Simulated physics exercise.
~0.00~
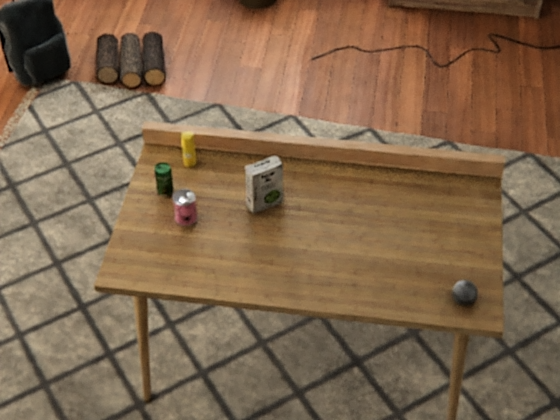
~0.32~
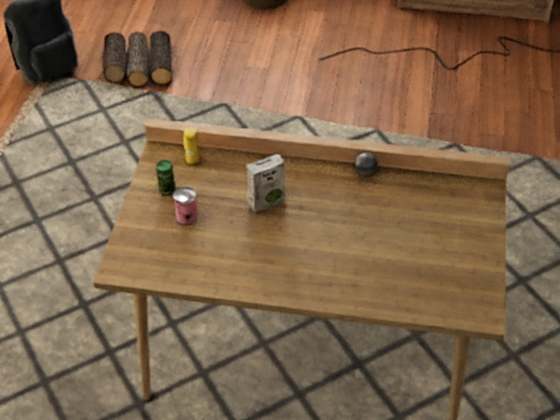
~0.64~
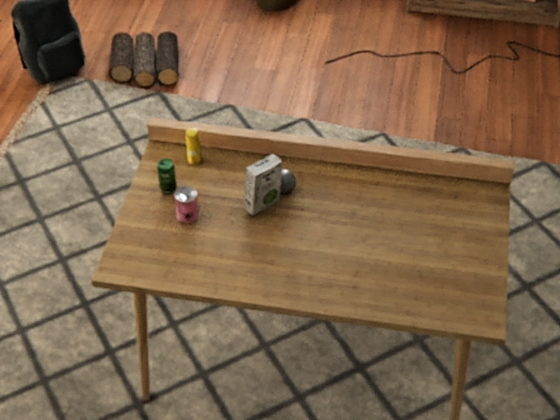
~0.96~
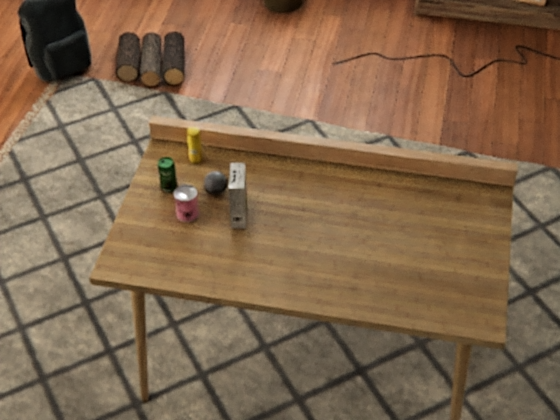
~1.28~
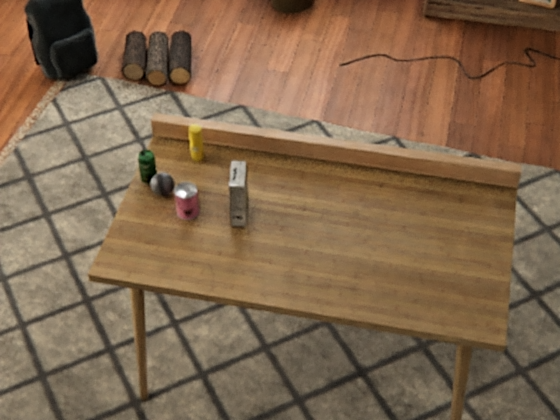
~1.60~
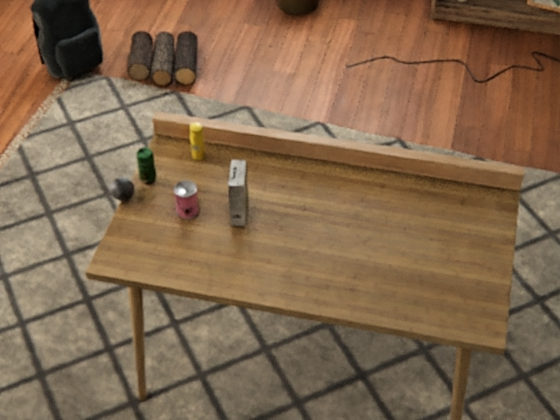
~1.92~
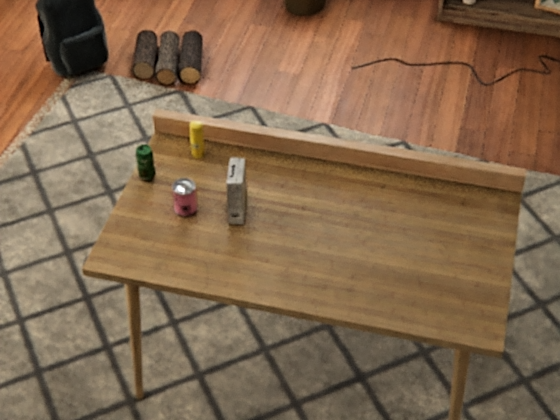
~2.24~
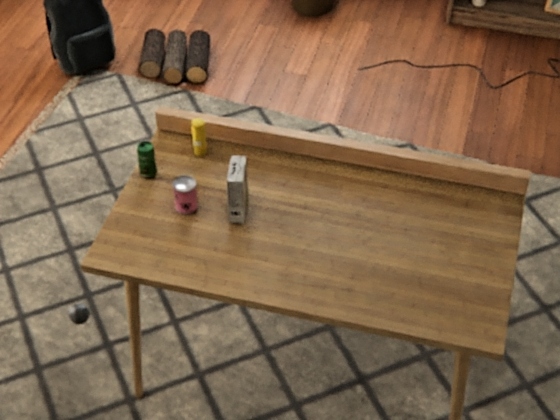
On a wooden table, a grey ball banks off the rail, shifts two items, and falls off.
